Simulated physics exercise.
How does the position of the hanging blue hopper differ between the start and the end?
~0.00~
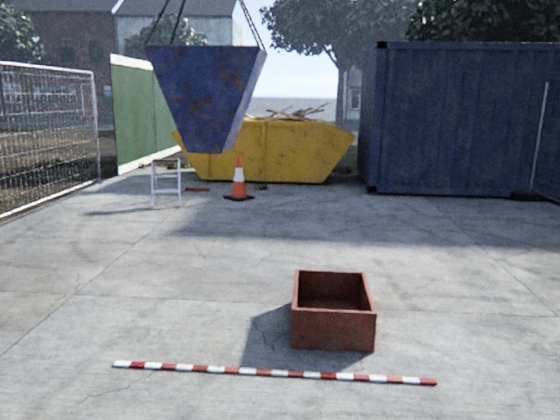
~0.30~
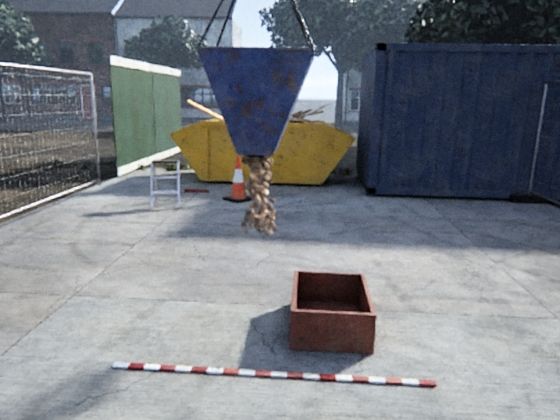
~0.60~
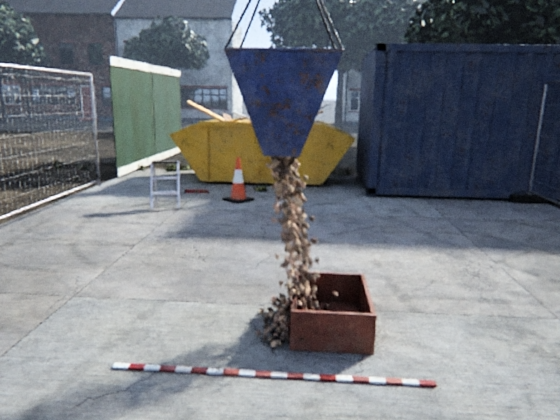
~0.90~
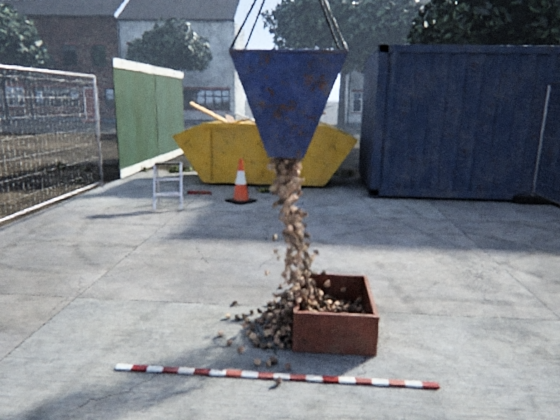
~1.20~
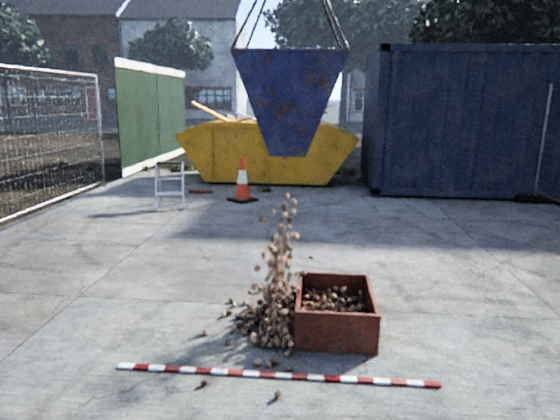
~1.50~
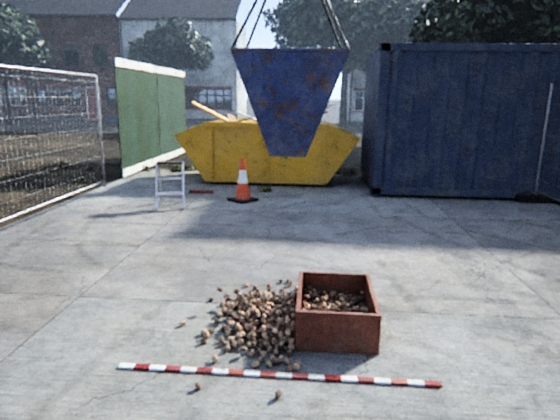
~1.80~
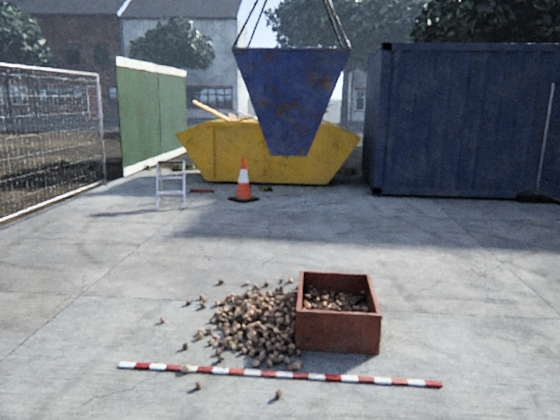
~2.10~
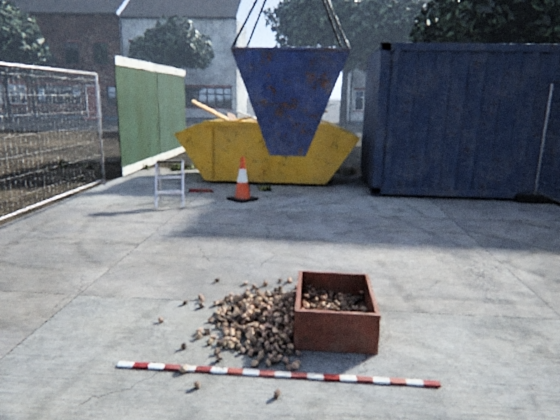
At the start the blue hopper hangs further left, over the left part of the yellow container. By the end it hangs further right, in front of the right part of that container and close to the big blue one.
